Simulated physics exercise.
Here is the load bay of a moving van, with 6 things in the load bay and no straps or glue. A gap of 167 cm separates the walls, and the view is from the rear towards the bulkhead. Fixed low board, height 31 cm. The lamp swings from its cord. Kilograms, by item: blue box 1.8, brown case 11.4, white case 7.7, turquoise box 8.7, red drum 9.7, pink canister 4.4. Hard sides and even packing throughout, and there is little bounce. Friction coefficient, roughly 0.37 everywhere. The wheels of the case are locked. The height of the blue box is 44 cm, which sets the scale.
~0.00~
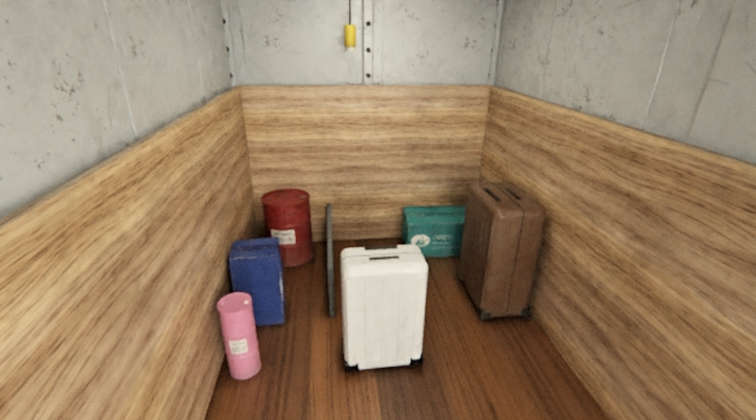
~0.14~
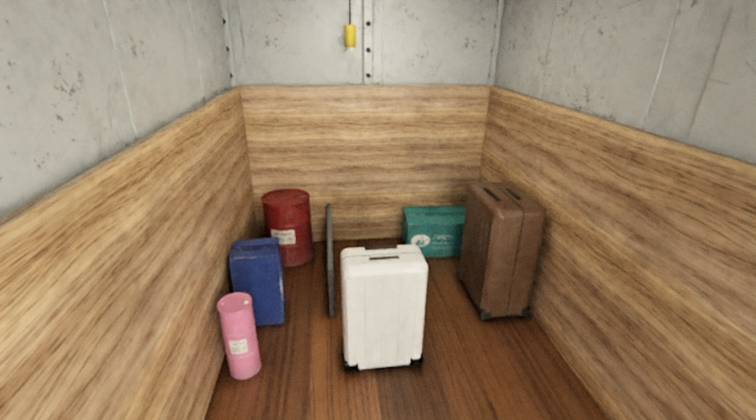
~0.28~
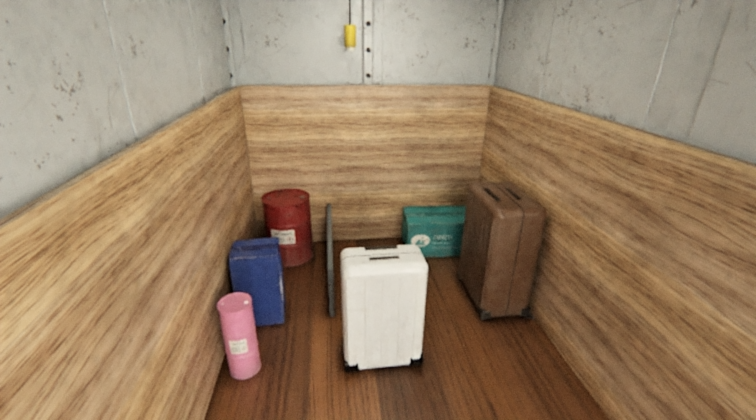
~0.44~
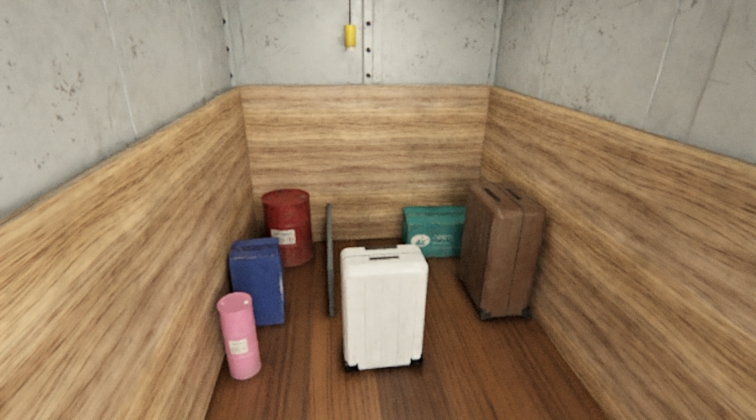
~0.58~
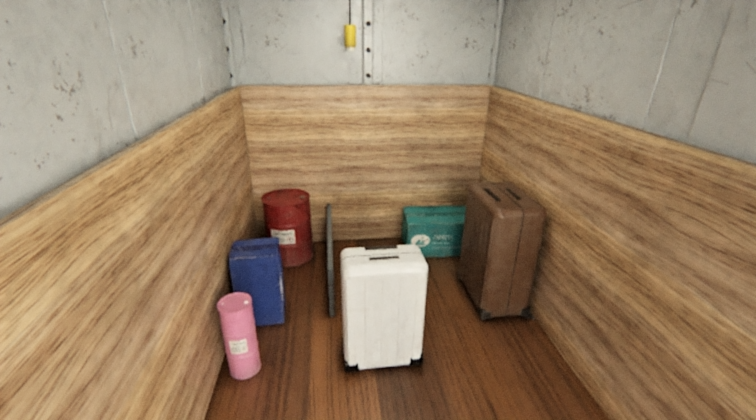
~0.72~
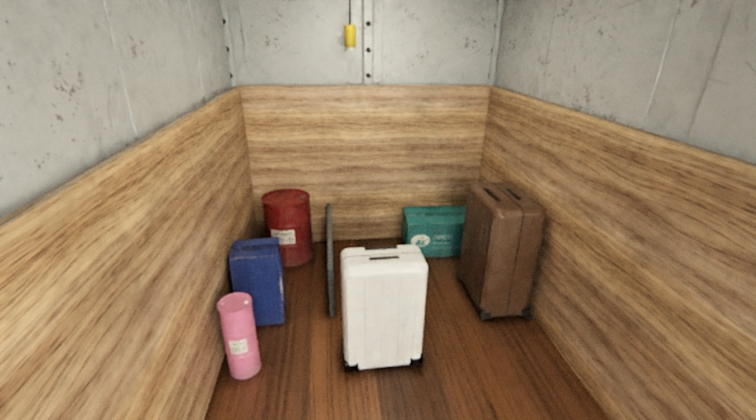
Nothing visibly moves in the wood-lined load bay, where a white case stands in front of a dark upright panel, a red drum, a blue box and a pink canister at left, and a turquoise box and brown case at right.
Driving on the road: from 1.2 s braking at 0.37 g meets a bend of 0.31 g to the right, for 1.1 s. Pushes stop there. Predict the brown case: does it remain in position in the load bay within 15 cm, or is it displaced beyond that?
Most likely it stays about where it was.
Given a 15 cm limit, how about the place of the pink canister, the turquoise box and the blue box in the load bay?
Well, the pink canister winds up somewhere else; the turquoise box remains where it was; and the blue box winds up somewhere else.
Around 1.82 s, push 0.37 g forwards, 0.31 g right; brown case shifted 6 cm near (499, 244); pink canister shifted 9 cm; white case shifted 10 cm.
Around 2.12 s, push 0.27 g forwards, 0.22 g right; brown case shifted 6 cm near (499, 243); pink canister at 39° to upright; blue box shifted 29 cm.
Around 2.32 s, steady run; brown case shifted 6 cm near (499, 243); pink canister on its side; white case shifted 42 cm.
Finally (3.4 s), on their side or leaning hard in the load bay, pink canister; not toppled but over 15 cm from the start, blue box and white case; the other 3 still in place (within 15 cm). In the last view, brown case near (499, 243).
